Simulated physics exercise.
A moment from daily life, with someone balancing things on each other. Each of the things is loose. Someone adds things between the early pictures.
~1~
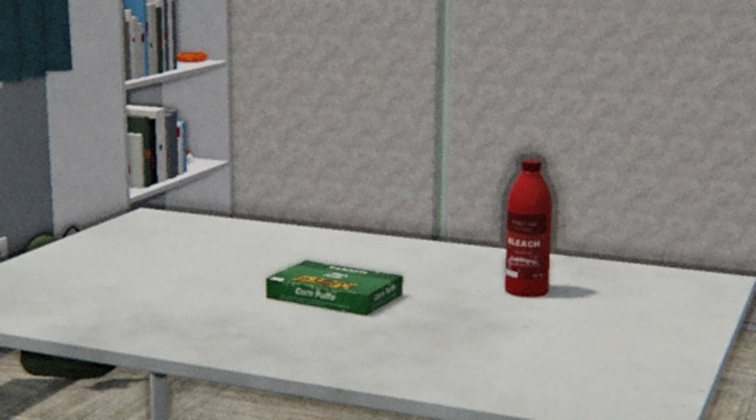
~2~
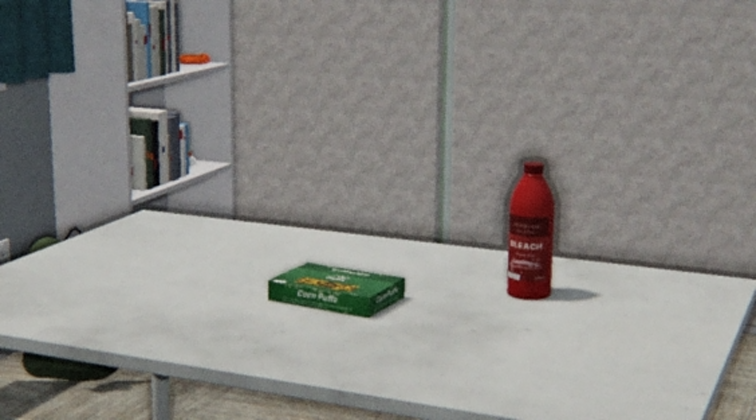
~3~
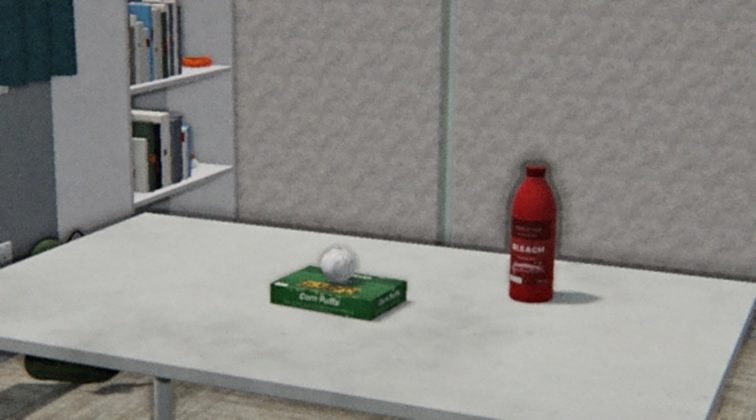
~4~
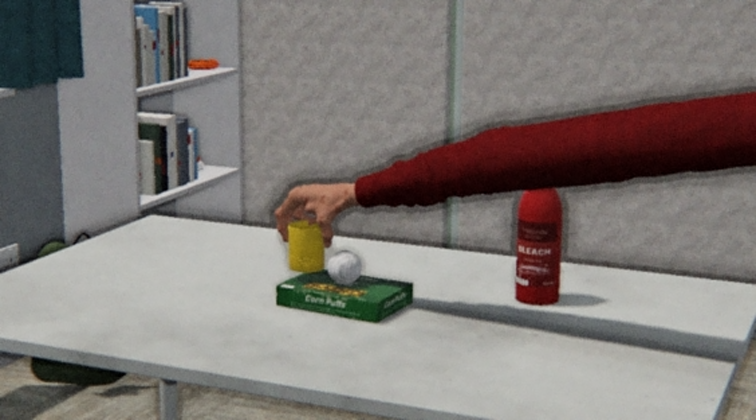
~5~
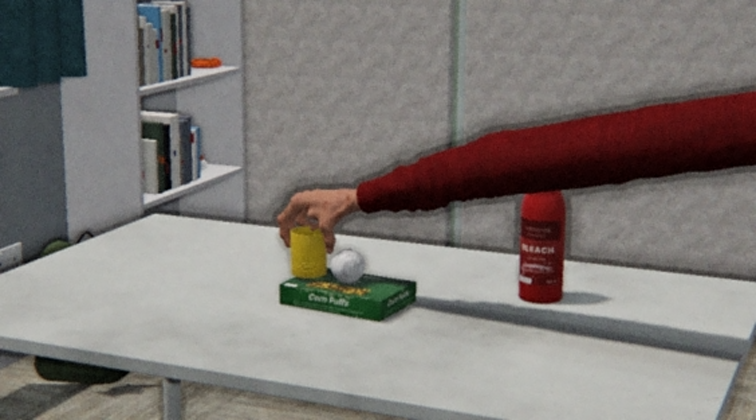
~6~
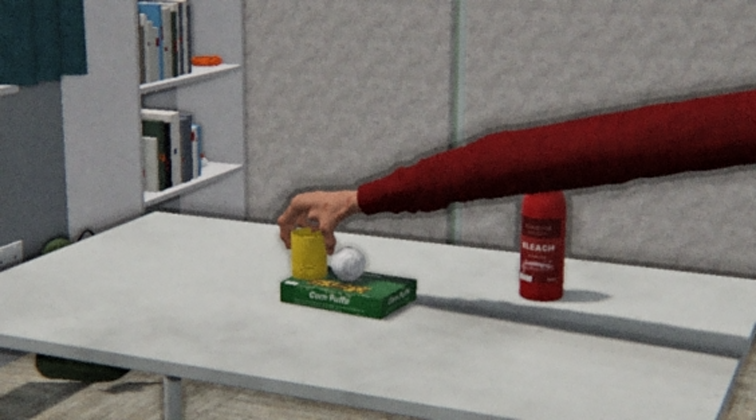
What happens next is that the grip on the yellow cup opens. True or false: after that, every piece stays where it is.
True.
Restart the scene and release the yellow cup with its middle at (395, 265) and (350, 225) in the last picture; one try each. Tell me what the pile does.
So the first time it does not fall and the second time it goes over.
Then, 1.00 s past the last view, nothing moves.
Then, 2.10 s past the last view, yellow cup resting near (309, 254).
Finally, all 4 still in place. Final places as the last picture's camera would see them, yellow cup near (309, 254). The pile stays up.
